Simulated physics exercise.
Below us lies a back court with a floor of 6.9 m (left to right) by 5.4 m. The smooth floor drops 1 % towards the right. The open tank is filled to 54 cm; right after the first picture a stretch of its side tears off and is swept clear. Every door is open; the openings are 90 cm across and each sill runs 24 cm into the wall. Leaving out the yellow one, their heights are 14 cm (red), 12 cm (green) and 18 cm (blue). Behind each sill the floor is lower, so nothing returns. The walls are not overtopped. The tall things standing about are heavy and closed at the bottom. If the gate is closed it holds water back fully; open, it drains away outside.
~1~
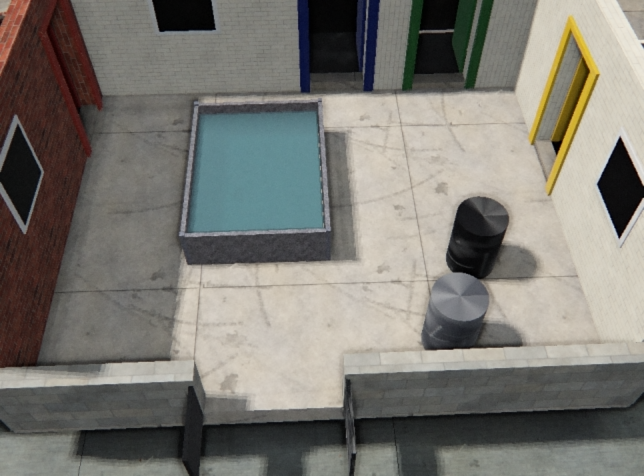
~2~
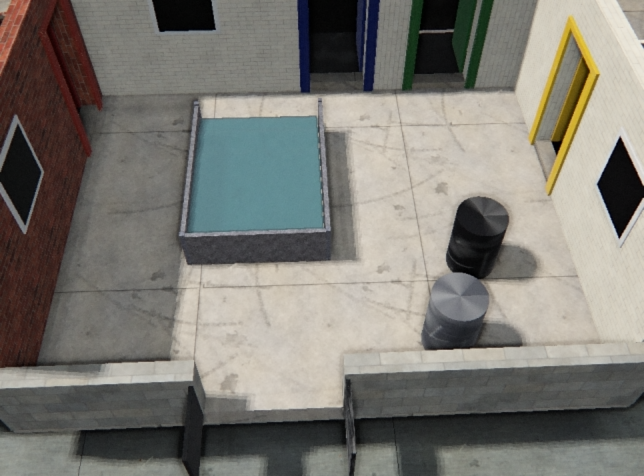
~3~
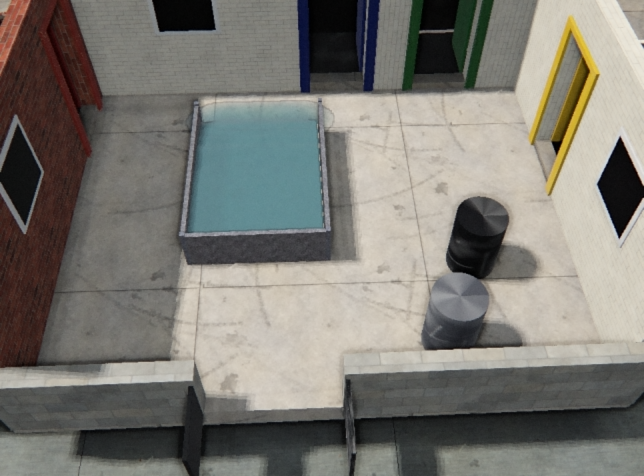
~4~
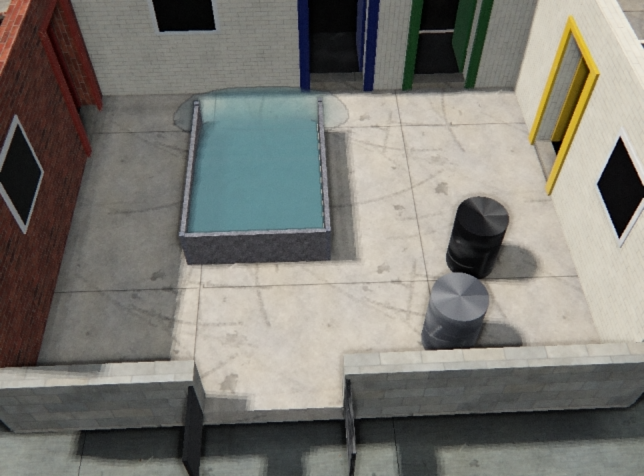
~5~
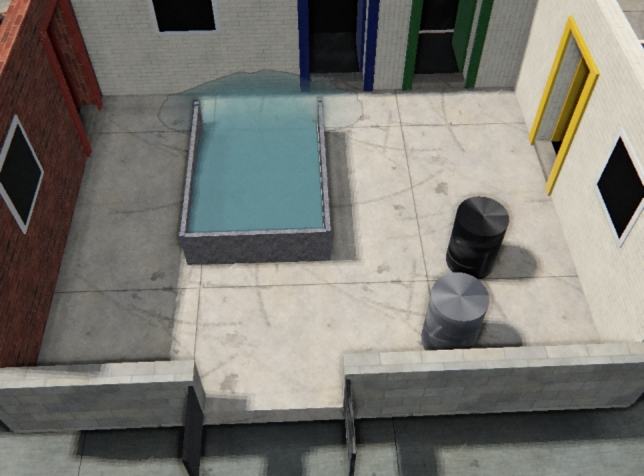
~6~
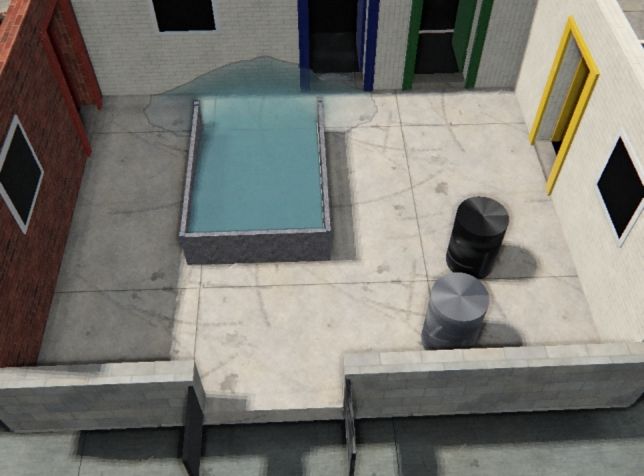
In a walled courtyard, water pours from the tank's far side and spreads across the floor.
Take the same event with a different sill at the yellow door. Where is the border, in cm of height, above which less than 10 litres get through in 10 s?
Some 14 cm above the ground.
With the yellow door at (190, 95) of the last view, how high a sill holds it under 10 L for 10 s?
Roughly 26 cm.
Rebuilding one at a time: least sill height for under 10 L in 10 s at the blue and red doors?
Roughly 25 cm at blue and 25 cm at red.
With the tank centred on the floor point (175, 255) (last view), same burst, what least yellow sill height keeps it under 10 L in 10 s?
Some 13.5 cm.
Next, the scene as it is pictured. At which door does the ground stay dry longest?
The yellow one.
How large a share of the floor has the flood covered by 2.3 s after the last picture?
Near 40 per cent is wet.
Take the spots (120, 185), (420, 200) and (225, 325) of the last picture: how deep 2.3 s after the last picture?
Roughly 6, 0 and 0 cm, in turn.
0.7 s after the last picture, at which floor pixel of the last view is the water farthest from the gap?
Near (449, 94).
Then, 0.7 s after the last picture water covers 15 % of the floor, deepest (41 cm) near (255, 99); it has not reached the yellow door.
Then, 2.3 s after the last picture water covers 40 % of the floor, deepest (30 cm) near (113, 102); 17 cm at the yellow door, 2 litres in over its 12 cm sill.
Then, 9.3 s after the last picture water covers 95 % of the floor, deepest (11 cm) near (592, 325); 7 cm at the yellow door, 21 litres in over its 12 cm sill.
At the yellow door as built, the water peaked near 18 cm, 2.5 s after the last picture.
Run again over the same 10 s with other heights there, 15 litres in over 13 cm, 5 litres over 15.5 cm. The limit of 10 litres is kept from about 14 cm up.
